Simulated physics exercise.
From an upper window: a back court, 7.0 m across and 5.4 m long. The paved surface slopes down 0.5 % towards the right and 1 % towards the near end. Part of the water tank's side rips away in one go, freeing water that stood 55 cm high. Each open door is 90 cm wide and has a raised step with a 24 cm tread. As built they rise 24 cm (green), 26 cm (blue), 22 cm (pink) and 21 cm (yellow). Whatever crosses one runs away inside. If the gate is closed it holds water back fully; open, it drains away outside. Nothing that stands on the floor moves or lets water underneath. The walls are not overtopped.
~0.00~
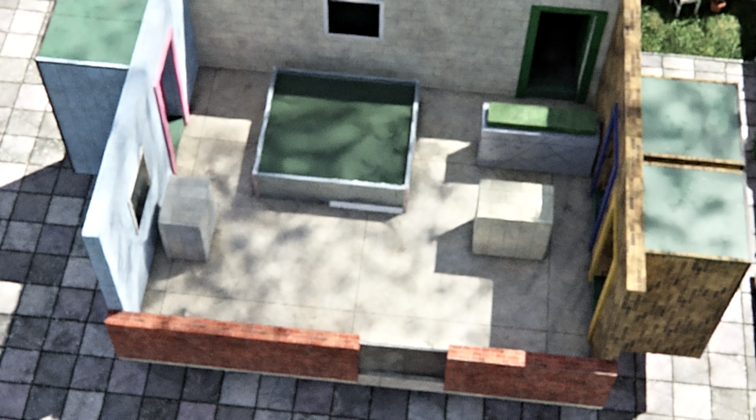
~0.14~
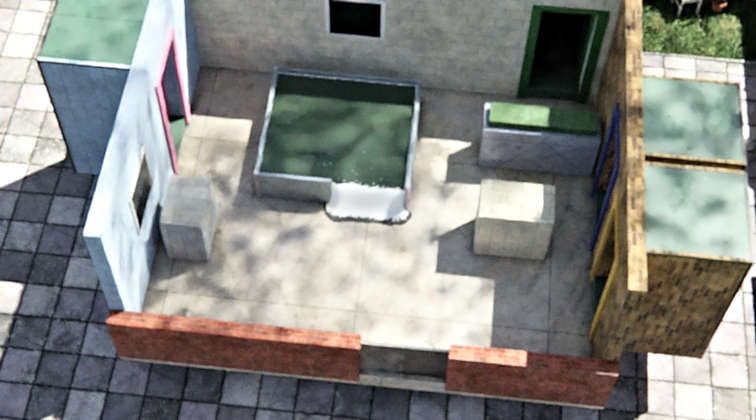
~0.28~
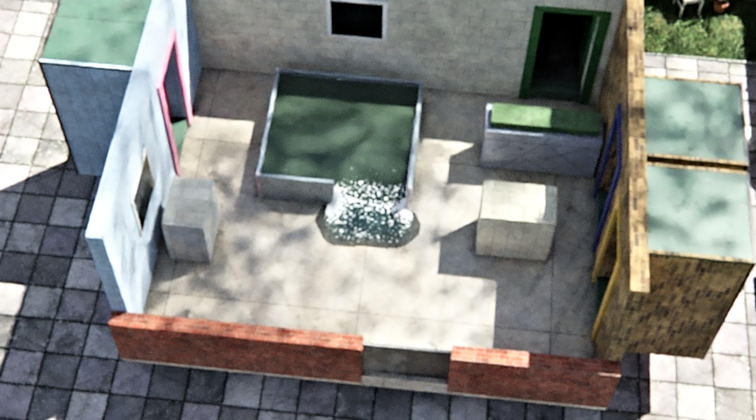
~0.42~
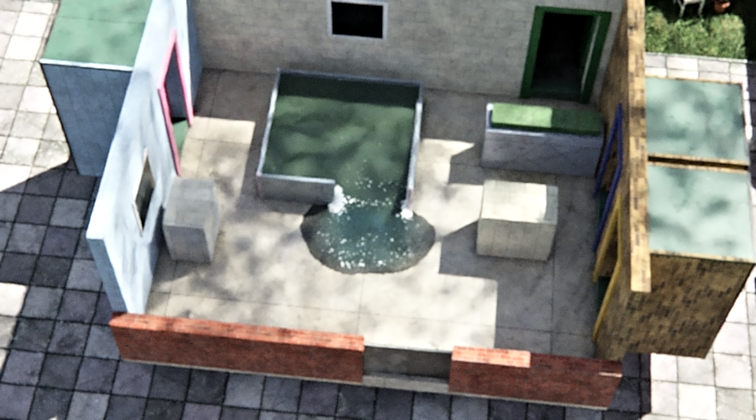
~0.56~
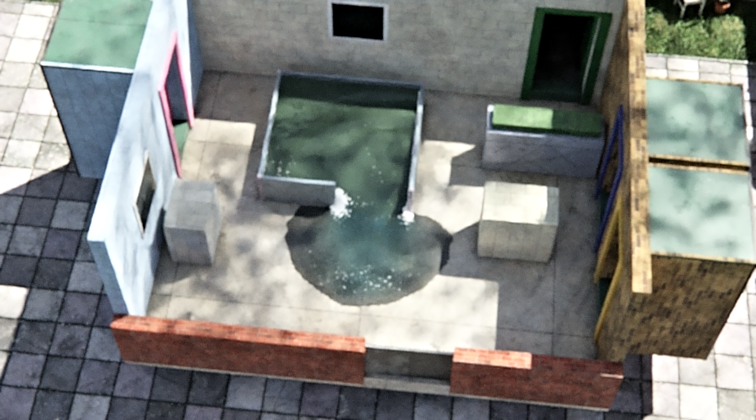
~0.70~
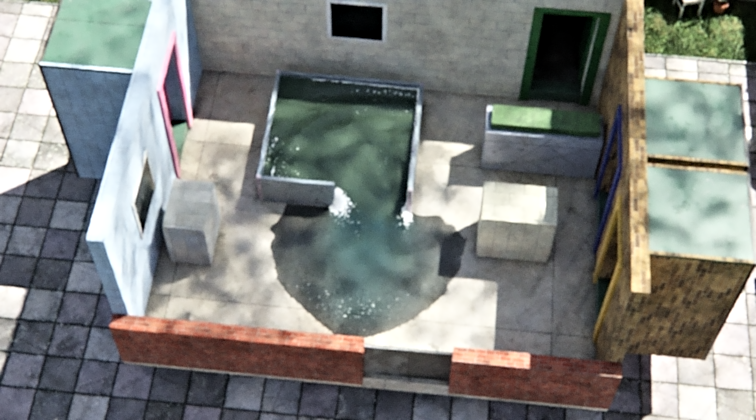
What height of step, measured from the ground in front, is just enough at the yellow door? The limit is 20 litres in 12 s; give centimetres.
Close to 14.5 cm is just enough.
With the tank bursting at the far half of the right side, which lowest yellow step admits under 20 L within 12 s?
Some 8.5 cm.
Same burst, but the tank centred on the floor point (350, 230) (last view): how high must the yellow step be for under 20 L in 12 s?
Then roughly 17 cm.
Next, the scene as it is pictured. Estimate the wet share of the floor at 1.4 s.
About 30 per cent.
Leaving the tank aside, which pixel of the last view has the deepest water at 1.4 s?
Near (390, 215).
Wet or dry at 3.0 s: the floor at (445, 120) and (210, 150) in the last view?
In turn: Dry, not reached.
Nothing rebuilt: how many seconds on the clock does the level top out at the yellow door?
At about 3.8 s.
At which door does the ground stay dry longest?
The green one.
After 1.4 s water covers 30 % of the floor, deepest (36 cm) near (390, 215); it has not reached the yellow door.
After 3.0 s water covers 45 % of the floor, deepest (36 cm) near (574, 384); 14 cm at the yellow door, 0 litres in over its 21 cm step.
After 12.0 s water covers 95 % of the floor, deepest (18 cm) near (586, 385); 13 cm at the yellow door, 1 litre in over its 21 cm step.
At the yellow door as built, the water arrived by 2.7 s and peaked near 19 cm at 3.8 s.
With a step of 12 cm, 47 litres would have come in within the 12 s; with 16 cm, 10 litres. So under 20 litres takes about 14.5 cm.
